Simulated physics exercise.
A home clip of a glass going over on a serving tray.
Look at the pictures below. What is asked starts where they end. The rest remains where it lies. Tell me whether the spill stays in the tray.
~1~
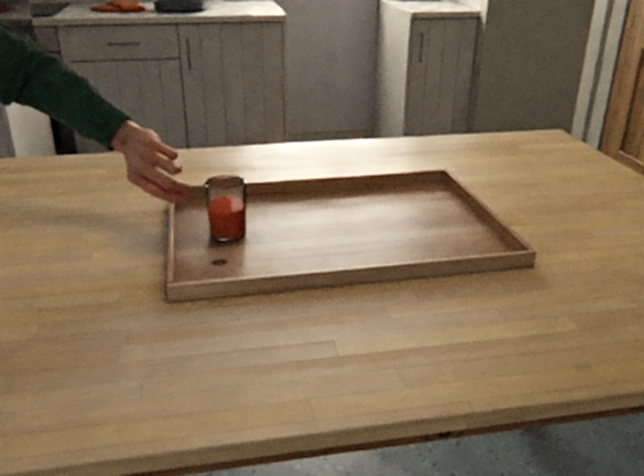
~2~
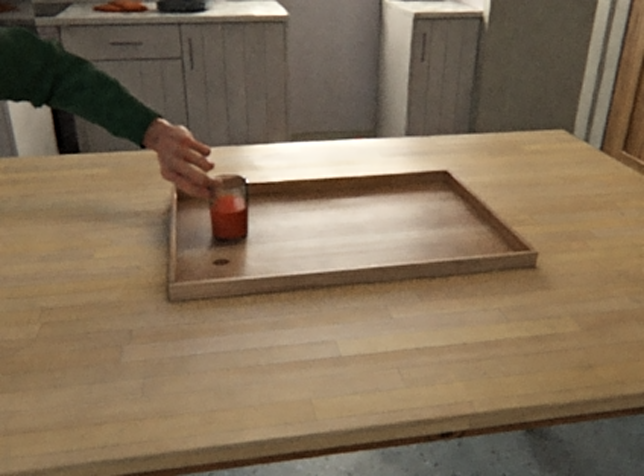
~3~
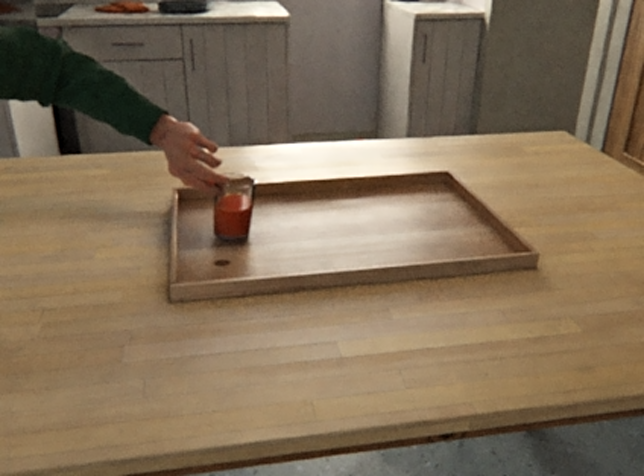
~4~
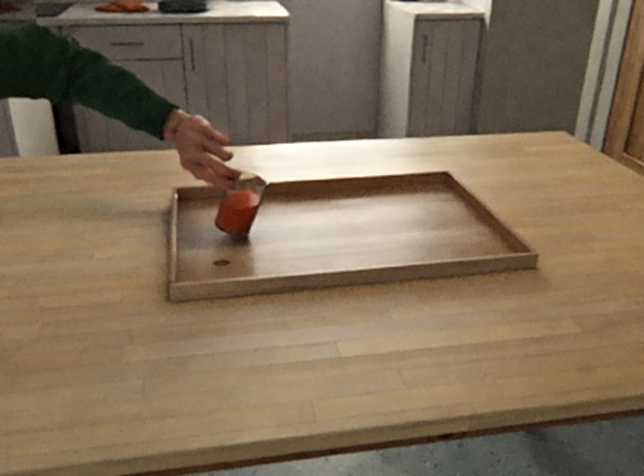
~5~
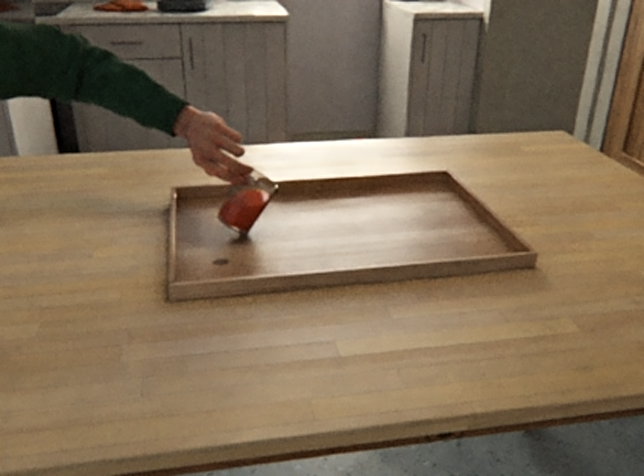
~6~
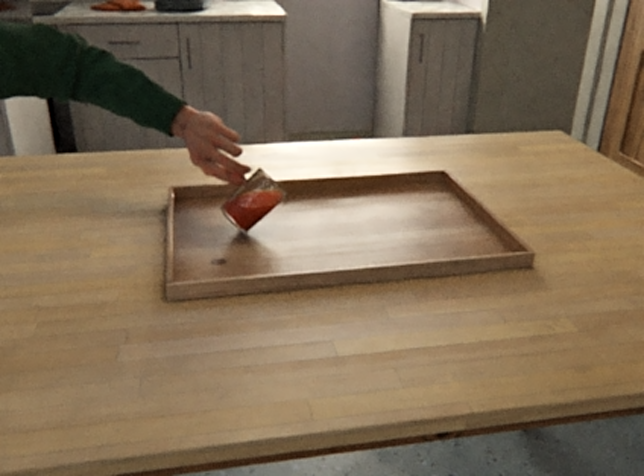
It stays in the tray.
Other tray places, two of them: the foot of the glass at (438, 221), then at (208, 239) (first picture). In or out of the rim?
At the first place it gets out on to the top, at the second it keeps within the tray.
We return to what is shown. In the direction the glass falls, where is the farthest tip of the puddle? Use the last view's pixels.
Spill front, last frame: Approx. (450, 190).
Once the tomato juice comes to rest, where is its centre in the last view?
Roughly (409, 213).
Next, the glass lies in the tray; the puddle covers about as much as a plate; the top is dry.
After that, the puddle covers about as much as a tray; the top is dry.
Finally, the puddle covers about as much as a tray; the top is dry.
